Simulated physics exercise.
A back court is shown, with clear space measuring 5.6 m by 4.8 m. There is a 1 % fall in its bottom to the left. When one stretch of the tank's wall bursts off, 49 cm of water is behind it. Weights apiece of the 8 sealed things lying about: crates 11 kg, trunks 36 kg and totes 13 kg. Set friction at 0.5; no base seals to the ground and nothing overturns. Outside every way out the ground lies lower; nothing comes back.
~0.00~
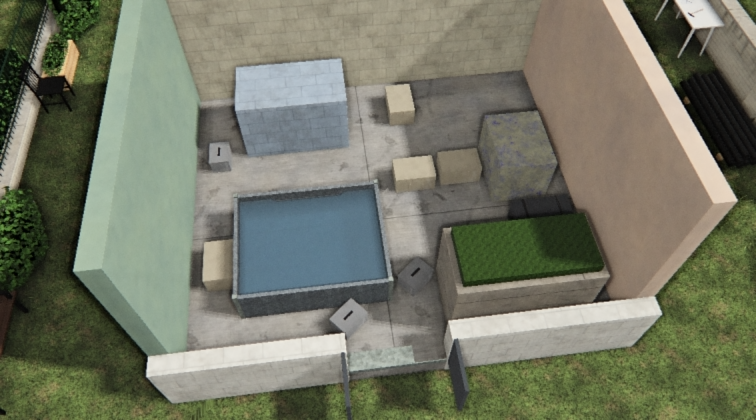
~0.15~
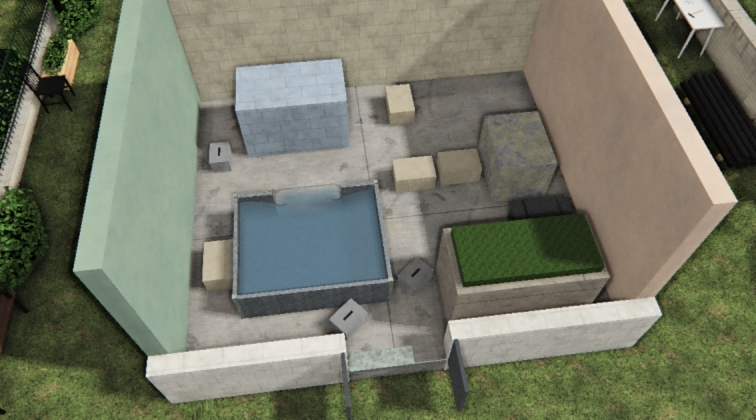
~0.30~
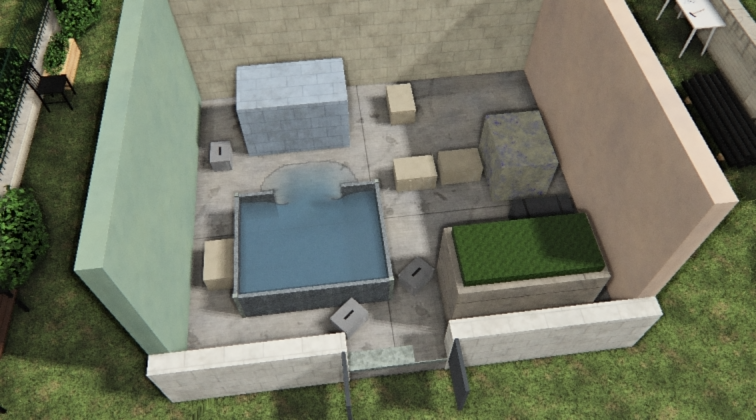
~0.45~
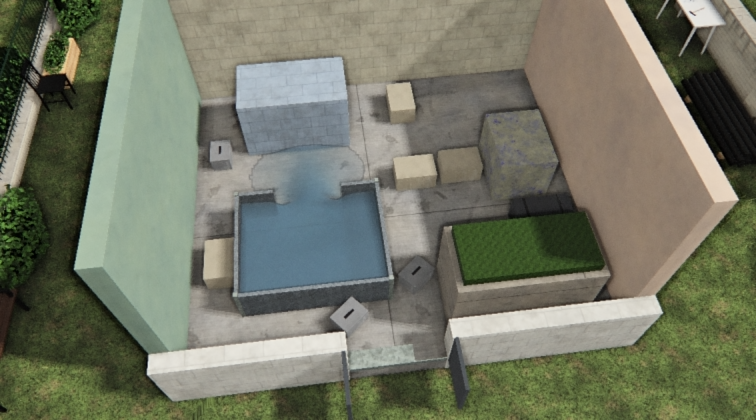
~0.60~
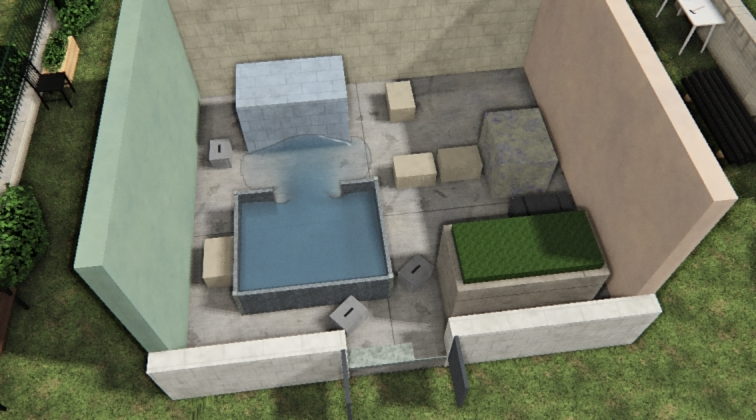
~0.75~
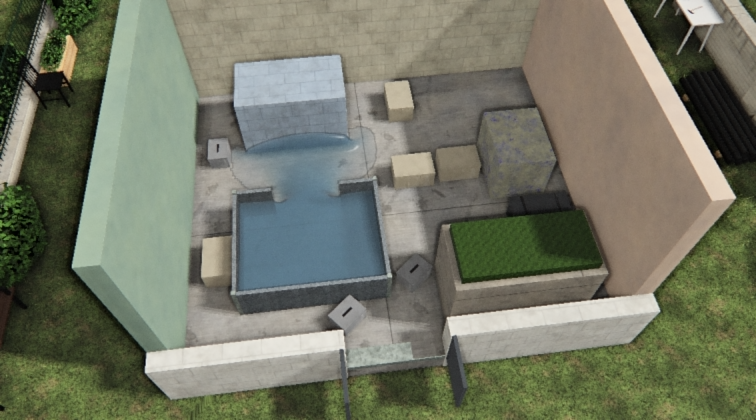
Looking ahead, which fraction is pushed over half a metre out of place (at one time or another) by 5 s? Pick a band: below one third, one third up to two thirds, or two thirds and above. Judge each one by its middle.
The share is one third up to two thirds.
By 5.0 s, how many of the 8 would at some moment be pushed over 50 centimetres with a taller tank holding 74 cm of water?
Under that setup the answer is 6.
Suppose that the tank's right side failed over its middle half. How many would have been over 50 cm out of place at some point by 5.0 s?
So the tally would be 2.
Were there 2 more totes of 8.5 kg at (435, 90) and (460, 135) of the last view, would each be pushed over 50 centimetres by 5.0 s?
Respectively: Doesn't reach it; tops it.
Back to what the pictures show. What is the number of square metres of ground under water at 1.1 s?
Some 6.0 m2 of it.
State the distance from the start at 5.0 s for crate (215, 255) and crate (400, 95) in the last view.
150 cm and 60 cm.
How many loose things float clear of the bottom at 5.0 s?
At that moment it comes to 2.
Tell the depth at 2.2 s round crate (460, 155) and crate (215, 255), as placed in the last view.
First about 4 cm, second about 6 cm.
After 1.1 s 0 of 8 are over 50 cm from their spots; 0 afloat.
After 2.2 s 0 of 8 are over 50 cm from their spots; 0 afloat.
After 3.5 s 4 of 8 are over 50 cm from their spots; 2 afloat.
After 5.0 s 5 of 8 are over 50 cm from their spots, and 5 have been at some point; 2 afloat.
